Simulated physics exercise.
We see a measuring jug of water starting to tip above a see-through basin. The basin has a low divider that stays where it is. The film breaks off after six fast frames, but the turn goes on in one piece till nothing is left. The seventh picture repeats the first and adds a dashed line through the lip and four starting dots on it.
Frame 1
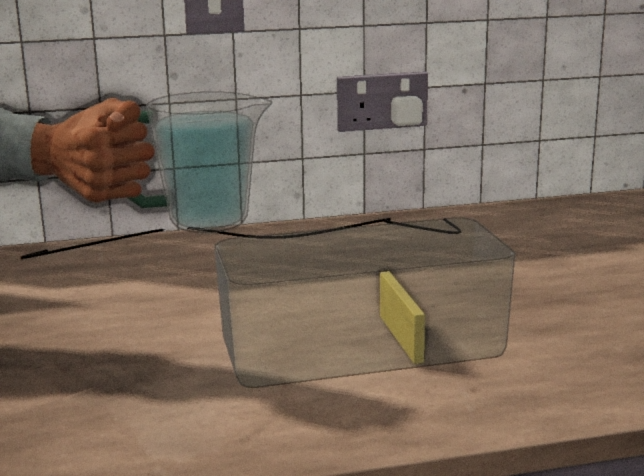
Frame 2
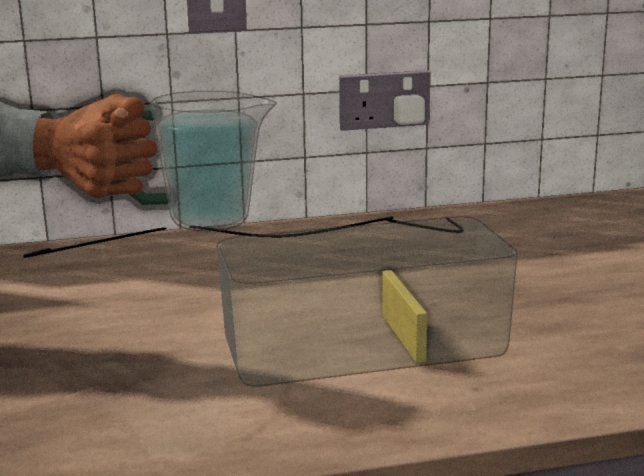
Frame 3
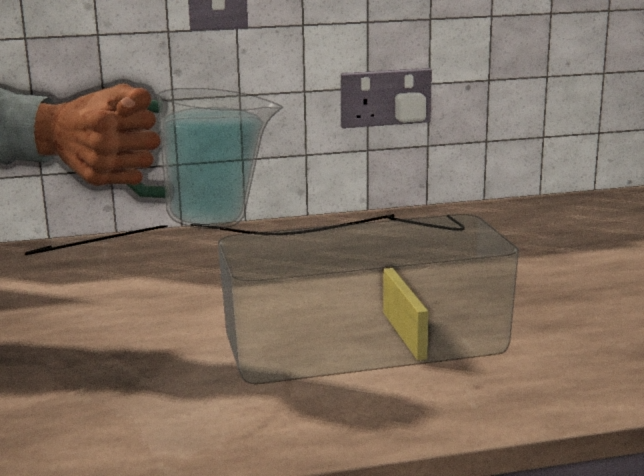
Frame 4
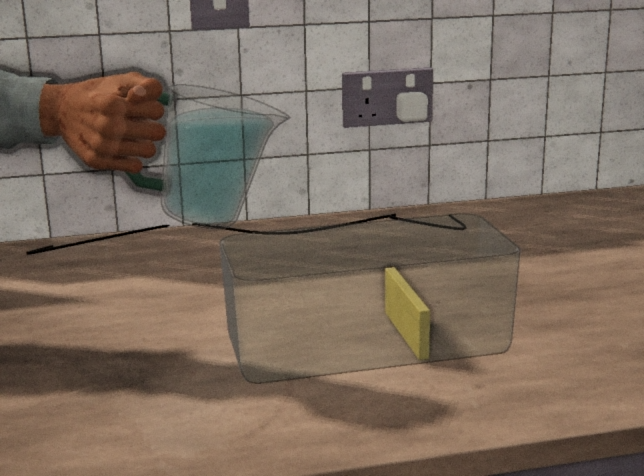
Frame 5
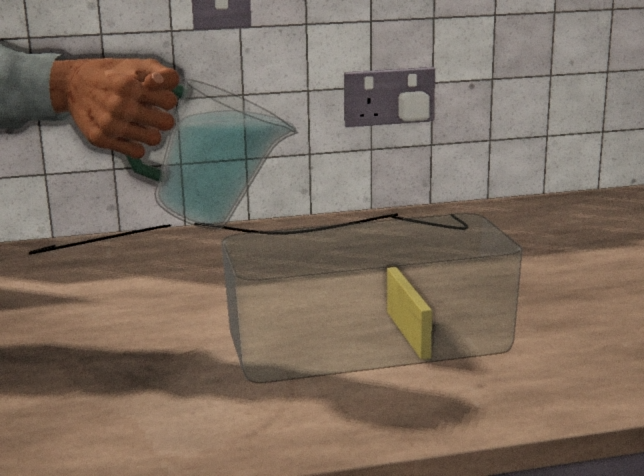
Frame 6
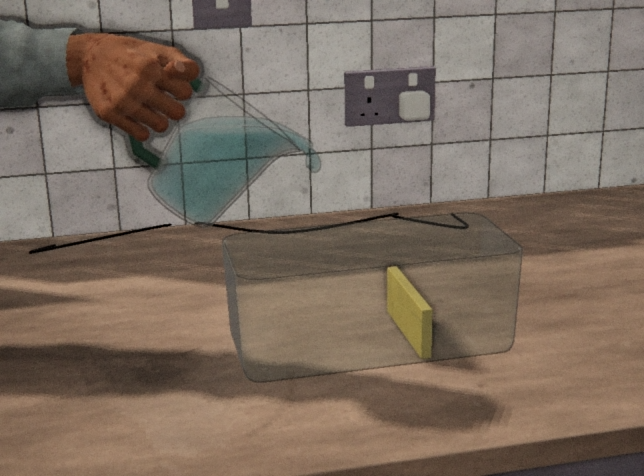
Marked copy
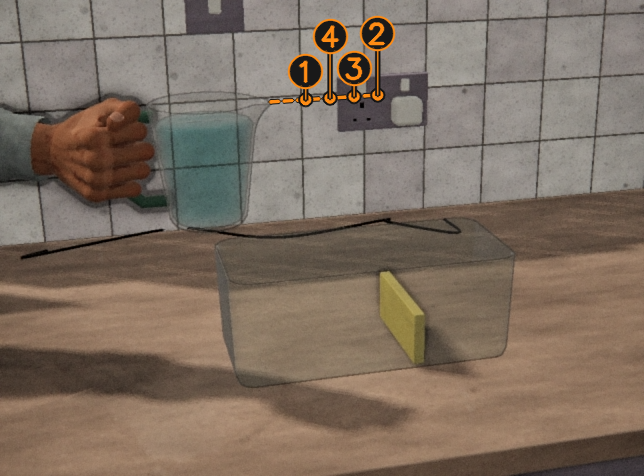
In this clip, a hand holds a clear measuring jug of blue-green water above a see-through basin with a yellow wall inside, then gradually tilts it to the right until water slips just over the lip.
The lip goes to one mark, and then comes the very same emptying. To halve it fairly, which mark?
Dot 3 does it best.
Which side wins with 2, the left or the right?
The right one.
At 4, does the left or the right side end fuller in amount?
The left side.
In orange, 1 at (305, 99); 2 at (377, 95); 3 at (354, 96); 4 at (330, 98).
With 1, about 96 % ends left of the wall and 3 % right of it.
With 2, about 22 % ends left of the wall and 76 % right of it.
With 3, about 50 % ends left of the wall and 49 % right of it.
With 4, about 81 % ends left of the wall and 17 % right of it.
